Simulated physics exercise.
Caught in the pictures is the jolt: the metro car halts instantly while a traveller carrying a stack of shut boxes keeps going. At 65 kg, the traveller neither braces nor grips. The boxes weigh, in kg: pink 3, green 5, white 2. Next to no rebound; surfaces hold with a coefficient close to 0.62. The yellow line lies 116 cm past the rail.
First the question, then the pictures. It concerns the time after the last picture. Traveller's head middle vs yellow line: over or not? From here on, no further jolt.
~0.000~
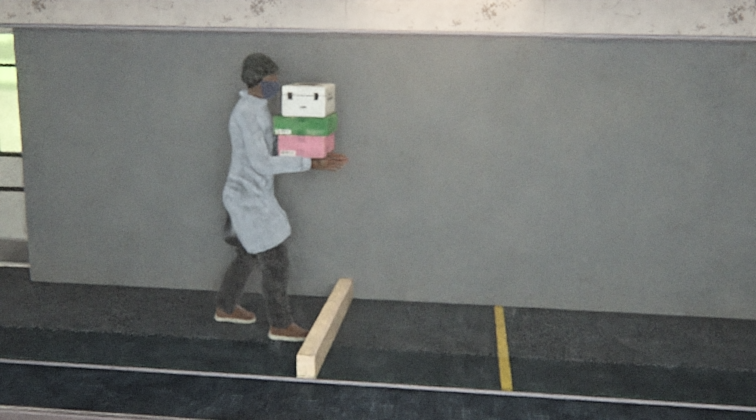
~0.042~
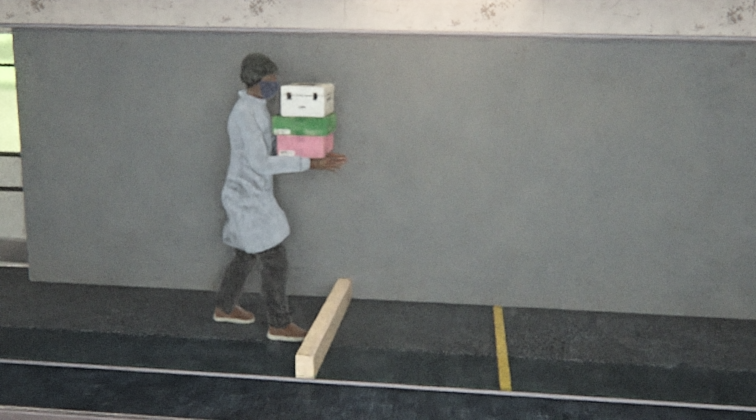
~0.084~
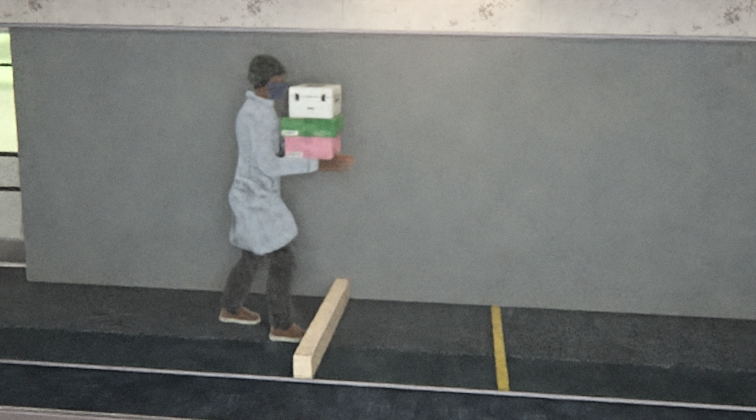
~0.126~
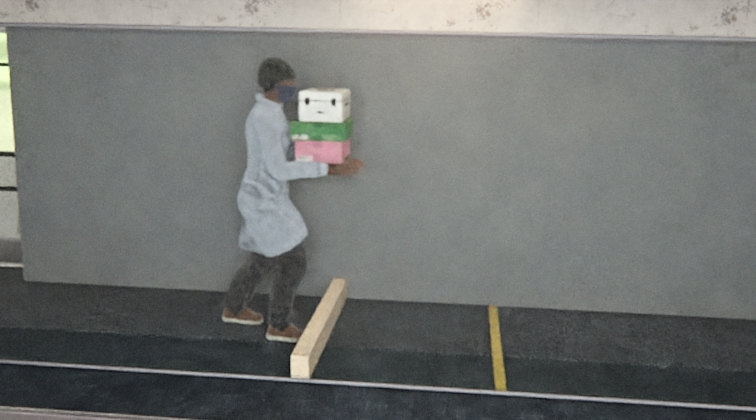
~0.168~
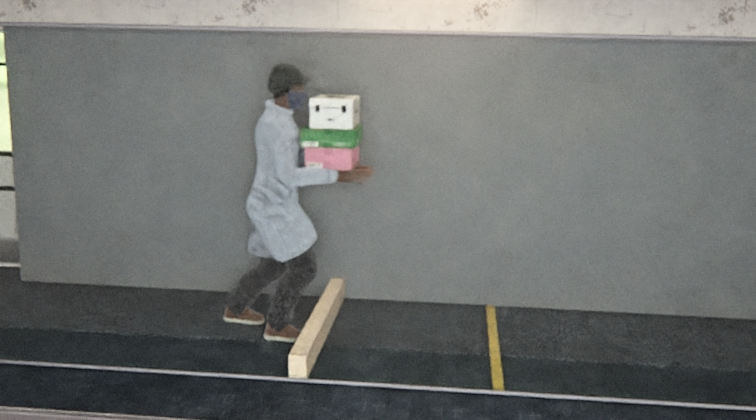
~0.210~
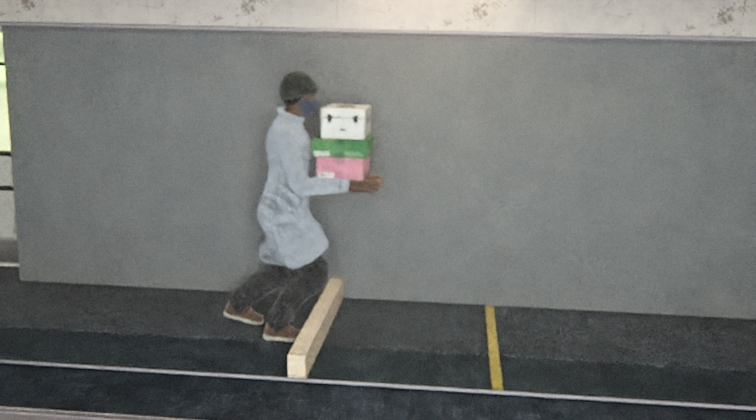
Over.
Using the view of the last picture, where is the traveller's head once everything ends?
Close to (534, 319).
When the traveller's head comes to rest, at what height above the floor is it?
Head height at the end: Near 15 cm.
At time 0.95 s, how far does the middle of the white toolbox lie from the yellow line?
Position: Approx. 60 cm past.
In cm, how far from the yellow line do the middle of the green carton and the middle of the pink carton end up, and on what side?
Green carton 0 past, pink carton 20 short.
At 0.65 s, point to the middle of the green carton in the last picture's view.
Pixel in the last view at that time: About (468, 314).
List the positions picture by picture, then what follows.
Traveller's head (255, 88), pink carton (307, 143), white toolbox (309, 100), yellow line (505, 372), in the first frame.
Traveller's head (254, 88), pink carton (306, 143), white toolbox (308, 100), in the second frame.
Traveller's head (262, 89), pink carton (314, 144), white toolbox (316, 101), in the third frame.
Traveller's head (272, 93), pink carton (323, 148), white toolbox (325, 105), in the fourth frame.
Traveller's head (282, 98), pink carton (333, 155), white toolbox (335, 112), in the fifth frame.
Traveller's head (293, 106), pink carton (344, 164), white toolbox (347, 121), yellow line (496, 371). Everything loose set off at about 1.8 m/s, in the sixth frame.
After 0.45 s the traveller's head is 77 cm short of the yellow line, near (375, 171) in the last picture's view.
After 0.65 s the traveller's head is 10 cm short of the yellow line, near (481, 242) in the last picture's view.
After 0.95 s the traveller's head is 23 cm past the yellow line, near (531, 312) in the last picture's view.
When all is still (2.4 s), pink carton stops short of the yellow line; white toolbox crosses the yellow line; traveller's head crosses the yellow line.
